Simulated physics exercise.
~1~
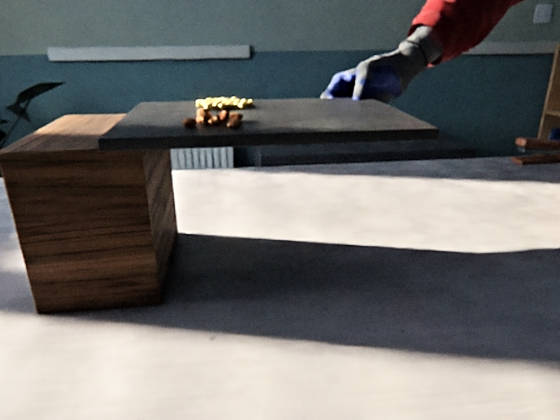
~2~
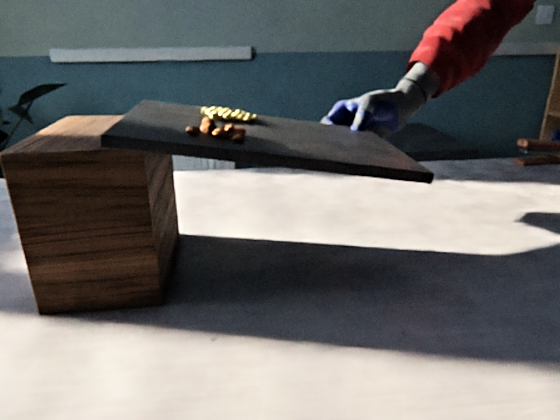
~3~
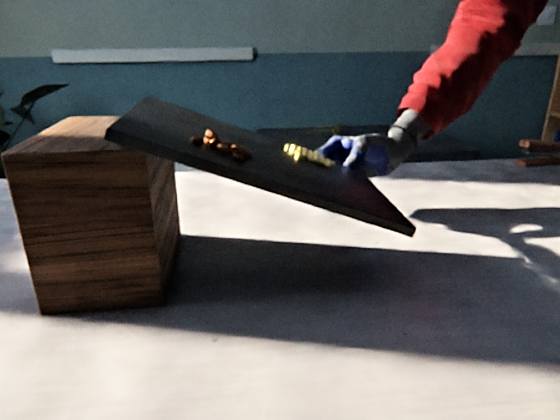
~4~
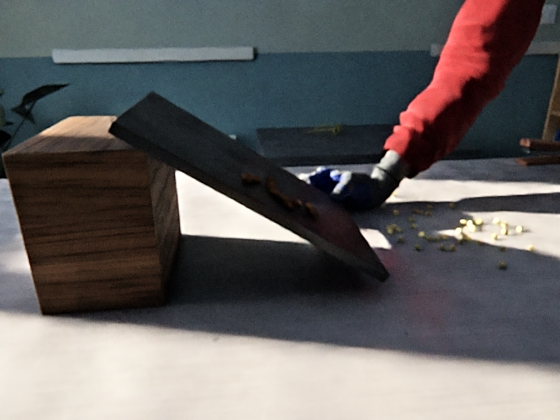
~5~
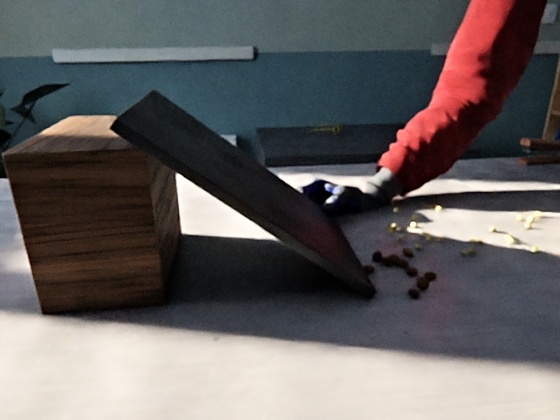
In this clip, a gloved hand lowers the right end of a dark board propped on a wooden block, and a yellow handful slides off first, scattering rightward across the table, before a brown handful follows and settles closer to the foot of the board.
